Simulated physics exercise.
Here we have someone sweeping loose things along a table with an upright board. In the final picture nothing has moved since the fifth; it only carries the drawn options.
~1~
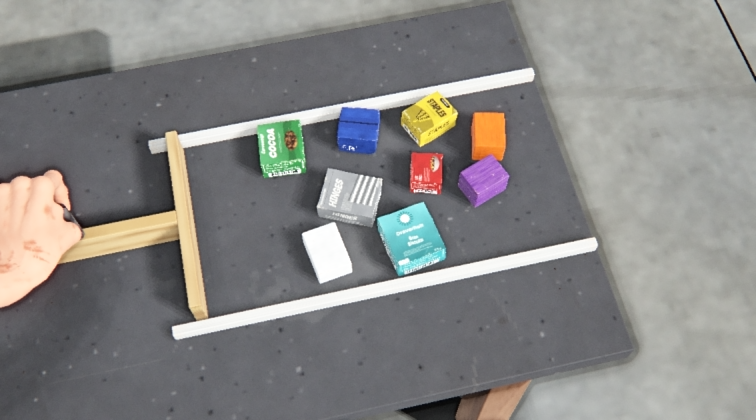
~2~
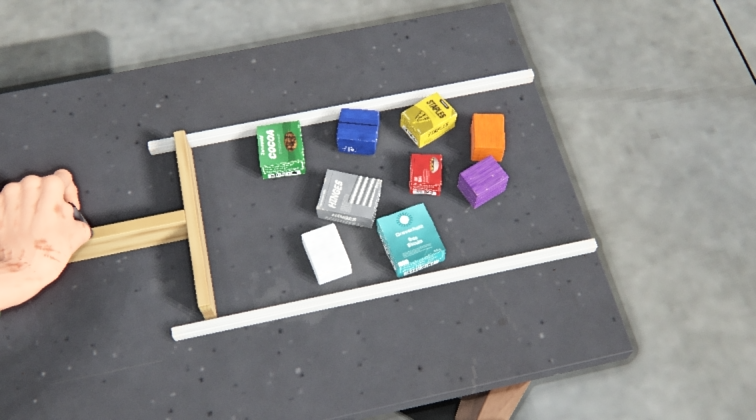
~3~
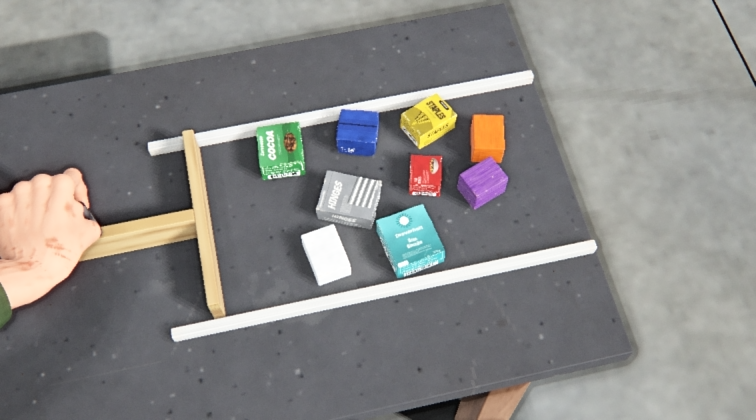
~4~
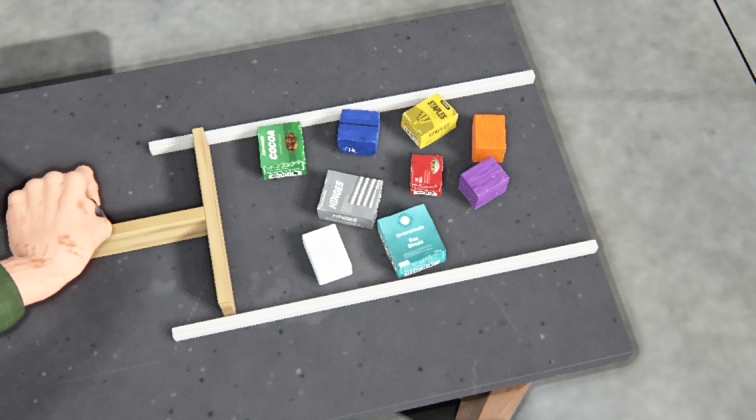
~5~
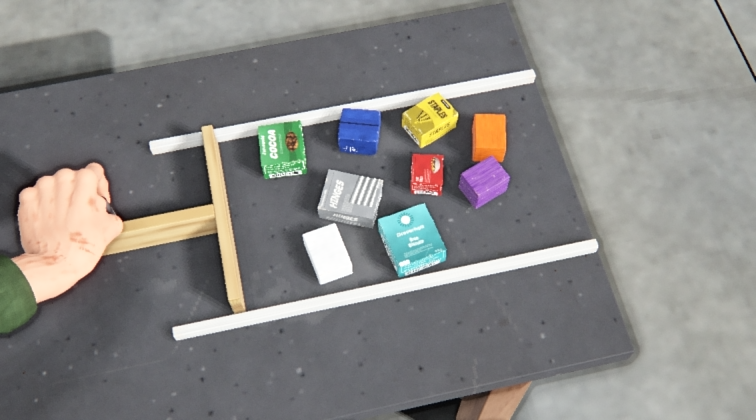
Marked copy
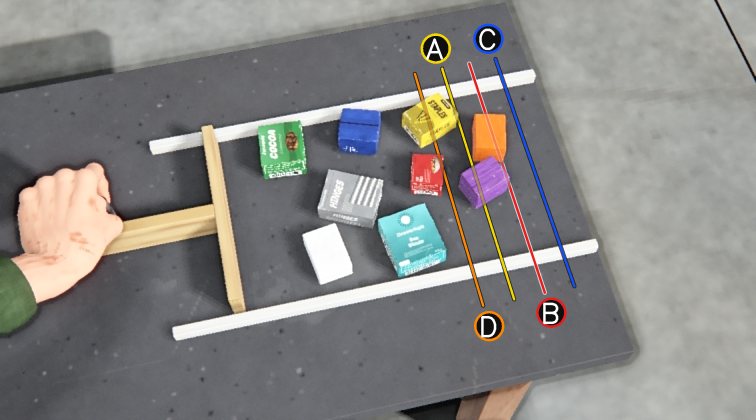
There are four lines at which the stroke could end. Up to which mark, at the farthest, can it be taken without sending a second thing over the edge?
D.
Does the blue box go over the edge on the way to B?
Yes.
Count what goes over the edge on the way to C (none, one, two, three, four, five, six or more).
In all, six or more.
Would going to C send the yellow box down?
By then, yes.
On the marked copy, A at (476, 176); B at (504, 171); C at (532, 165); D at (447, 182).
Following D. Soon after the start, board (303, 192); blue box (363, 130); green packet (320, 142).
Later, board (383, 176); orange block (503, 140); yellow box (476, 112).
In the end, board (444, 164); yellow box (532, 101); orange block (543, 131); none fallen.
As for the rest, A drops three; B drops five; C drops six.
